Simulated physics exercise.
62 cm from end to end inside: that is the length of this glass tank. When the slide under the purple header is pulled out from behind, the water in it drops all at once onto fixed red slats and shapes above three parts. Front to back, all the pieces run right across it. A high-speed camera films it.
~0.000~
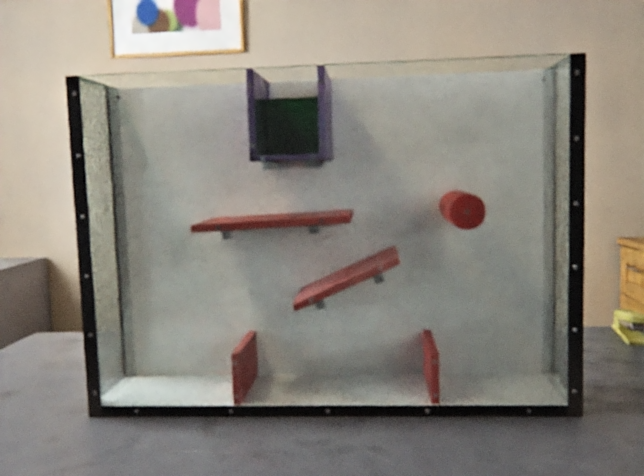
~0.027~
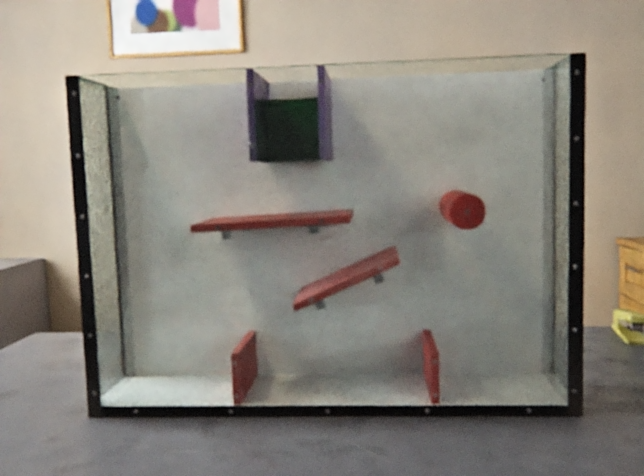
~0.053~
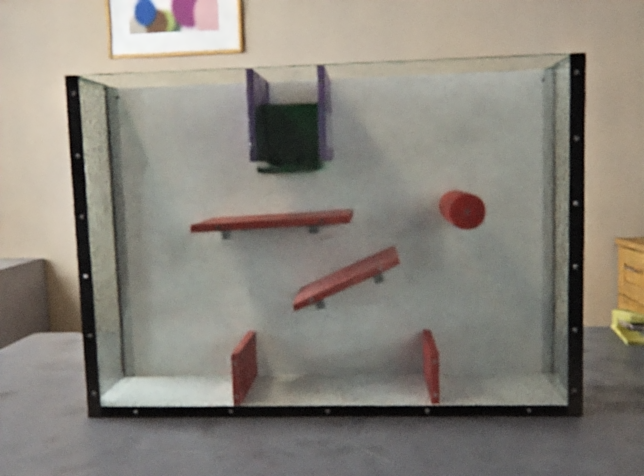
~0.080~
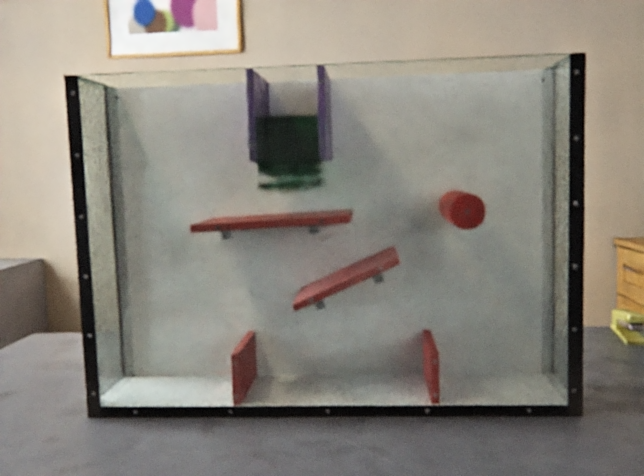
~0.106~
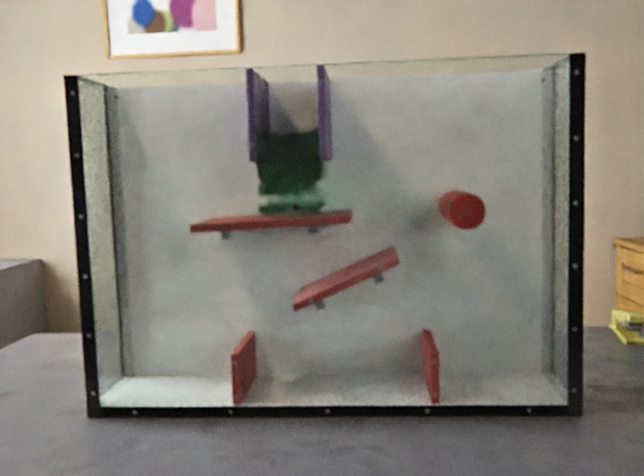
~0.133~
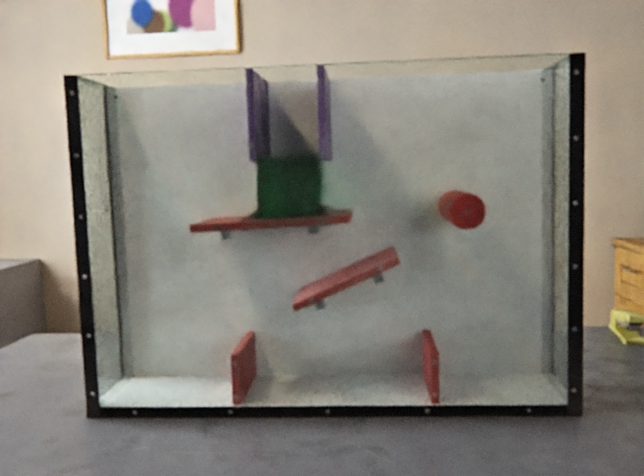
In the video, dark green liquid sits in a purple header inside a glass tank with red pieces, then drops from the open bottom as a ragged-edged block and meets the upper red shelf, spreading slightly at its base.
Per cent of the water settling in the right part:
Roughly 35 out of 100.
Then, 0.24 s in, hardly anything has reached the bottom yet.
Then, 0.40 s in, 38 per cent is down, the largest part in the right part.
Then, 0.78 s in, 81 per cent is down, the largest part in the left part.
Finally, the split from left to right is 56, 8 and 33 per cent.
